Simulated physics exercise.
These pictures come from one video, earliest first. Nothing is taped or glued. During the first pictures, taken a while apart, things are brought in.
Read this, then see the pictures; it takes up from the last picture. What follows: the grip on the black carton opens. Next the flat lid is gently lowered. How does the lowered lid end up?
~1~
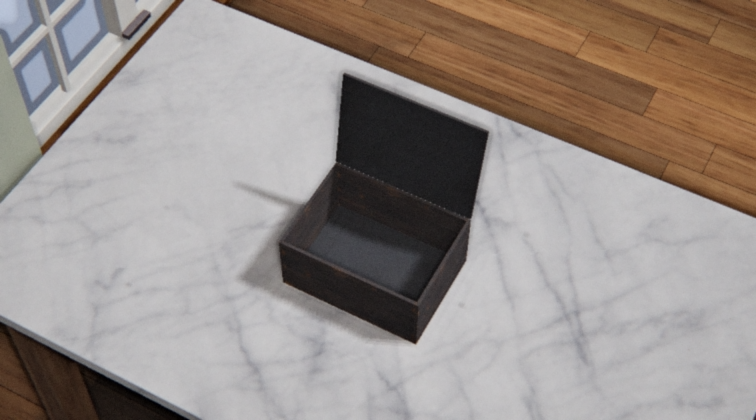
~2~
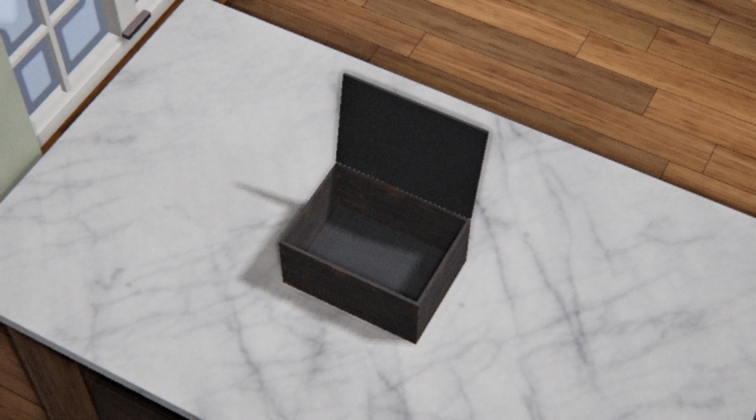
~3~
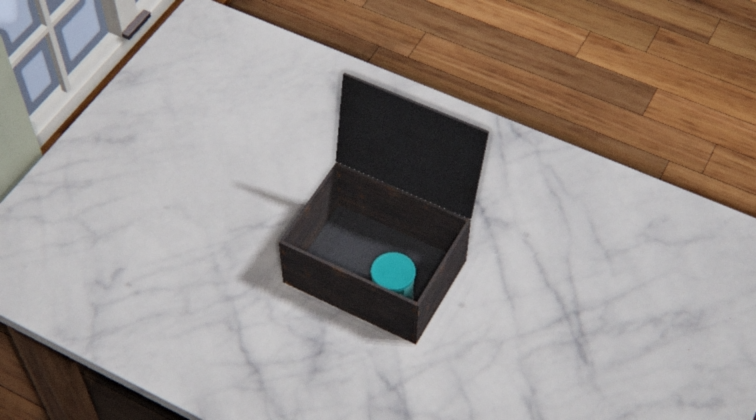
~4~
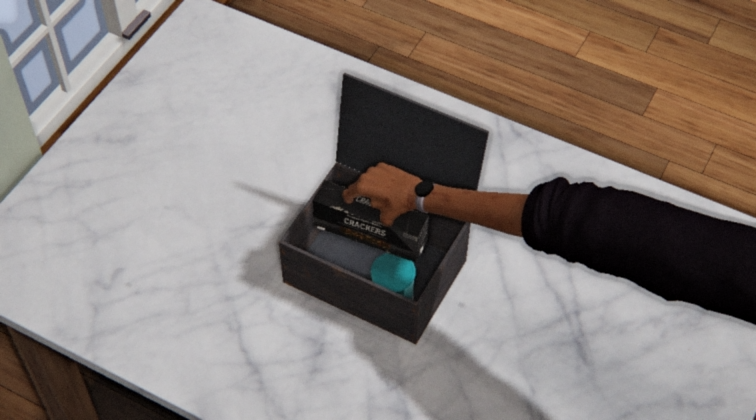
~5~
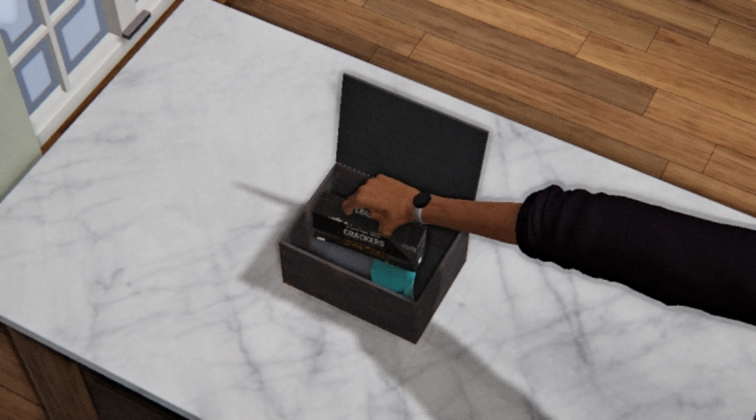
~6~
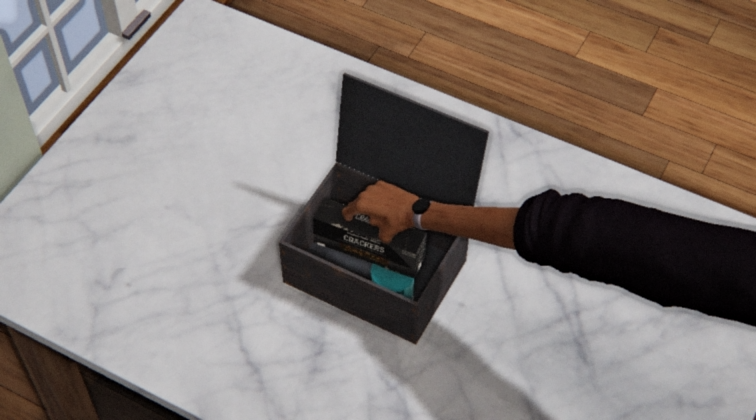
It ends up shut.
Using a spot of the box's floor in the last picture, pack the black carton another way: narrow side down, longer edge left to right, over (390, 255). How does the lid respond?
Result: Lid shut.
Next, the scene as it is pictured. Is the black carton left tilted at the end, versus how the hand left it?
Looking at the last picture, it sits at an angle.
Then, 0.60 s past the last view, black carton on its side near (380, 246).
Then, 1.40 s past the last view, lid 78° above the rim; black carton on its side near (384, 250).
Then, 1.70 s past the last view, lid 47° above the rim; black carton on its side near (384, 250).
Then, 1.90 s past the last view, lid 15° above the rim; black carton on its side near (384, 250).
Finally, lid shut; down or leaning hard in the box, black carton; turquoise tin still in place. Final places as the last picture's camera would see them, black carton near (384, 250).
